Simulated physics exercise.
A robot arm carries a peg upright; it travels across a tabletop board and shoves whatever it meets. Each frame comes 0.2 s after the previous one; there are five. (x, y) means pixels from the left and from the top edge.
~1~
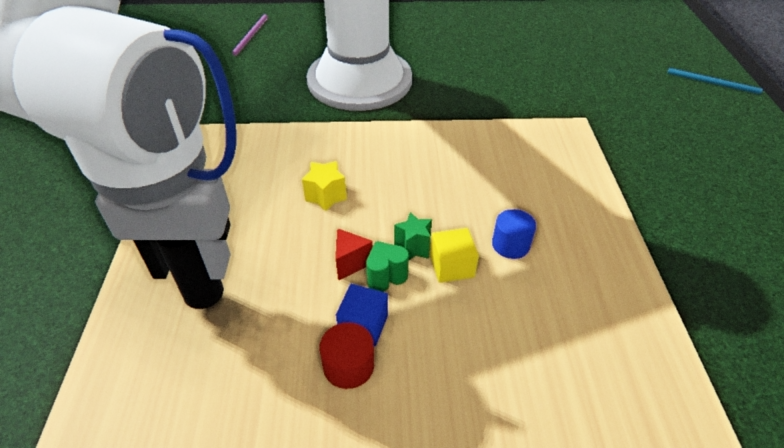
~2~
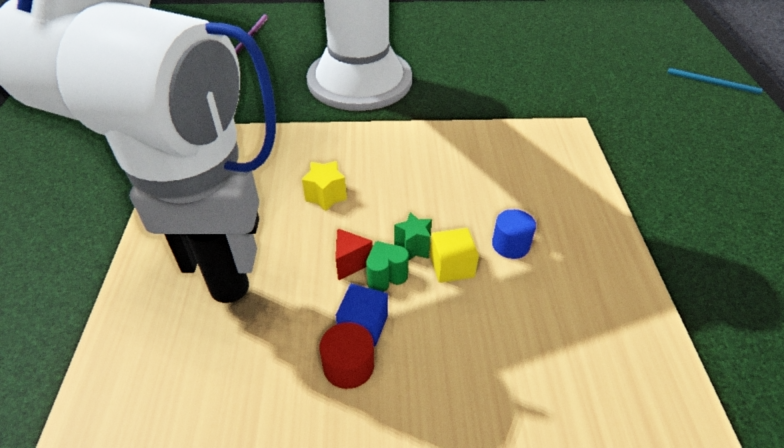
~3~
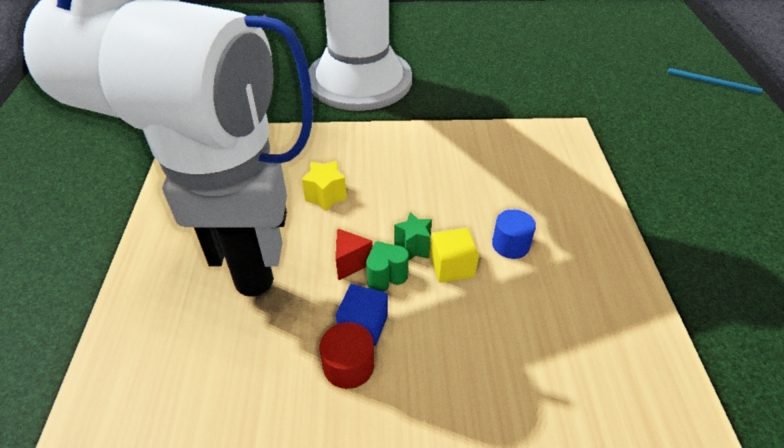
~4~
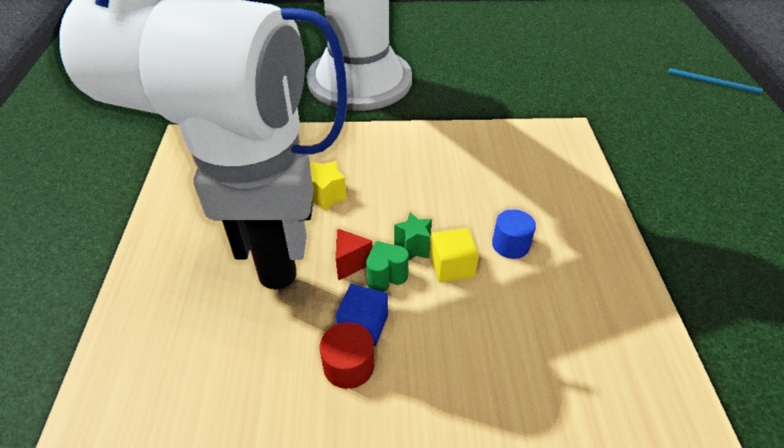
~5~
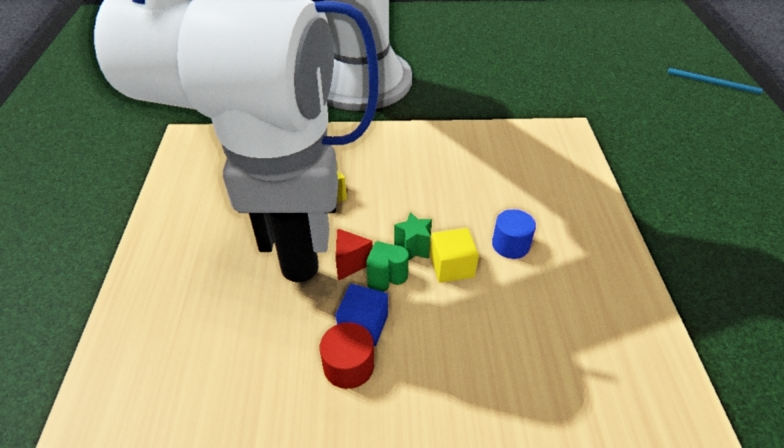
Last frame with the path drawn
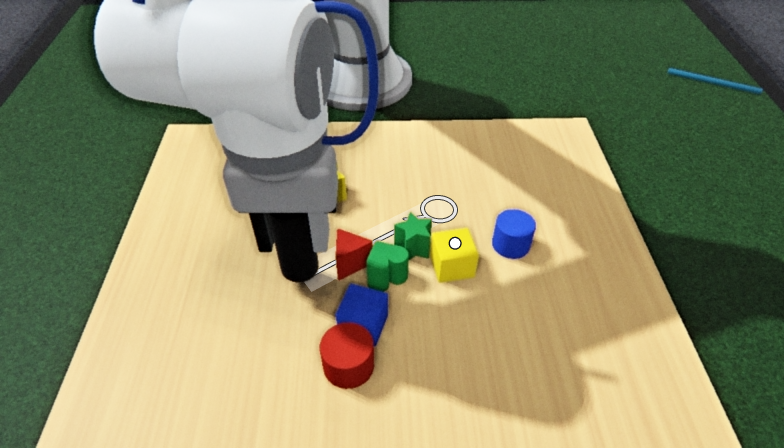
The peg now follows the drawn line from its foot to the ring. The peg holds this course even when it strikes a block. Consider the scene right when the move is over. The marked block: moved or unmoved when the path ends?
It is moved from its place.
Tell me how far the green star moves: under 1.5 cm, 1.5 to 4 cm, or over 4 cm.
The largest band: Over 4 cm.
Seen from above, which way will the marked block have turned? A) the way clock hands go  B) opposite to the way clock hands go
A (the way clock hands go)
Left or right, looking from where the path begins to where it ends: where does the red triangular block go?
It heads right.
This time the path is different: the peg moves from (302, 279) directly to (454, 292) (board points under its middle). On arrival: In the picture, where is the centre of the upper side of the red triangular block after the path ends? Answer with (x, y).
It will end up at (369, 236).
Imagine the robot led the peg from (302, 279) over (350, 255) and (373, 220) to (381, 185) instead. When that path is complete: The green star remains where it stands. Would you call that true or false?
That is false.
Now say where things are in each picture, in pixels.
The first frame shows peg tip (204, 293); block tops, red triangular block (349, 242); green heart block (386, 255); green star (415, 226); yellow square (455, 243).
The second frame shows peg (230, 288); blocks unchanged.
The third frame shows peg (254, 281); blocks unchanged.
The fourth frame shows peg (278, 275); blocks unchanged.
The fifth frame shows peg (300, 268); red triangular block (349, 242); green heart block (386, 255); green star (415, 226); yellow square (455, 243).
Path on the board, in a line from (302, 279) to (439, 209); the dot is on the yellow square.
What follows on the original path. One third of the way, peg (351, 242); red triangular block (382, 230).
Two thirds of the way, peg (398, 218); red triangular block (427, 213), turned 20° clockwise; green star (460, 215); yellow square (477, 244), turned 65° clockwise.
At the end, peg (440, 197); red triangular block (450, 209), turned 55° clockwise; green heart block in place; green star (480, 214), turned 25° clockwise; yellow square (482, 246), turned 85° clockwise.
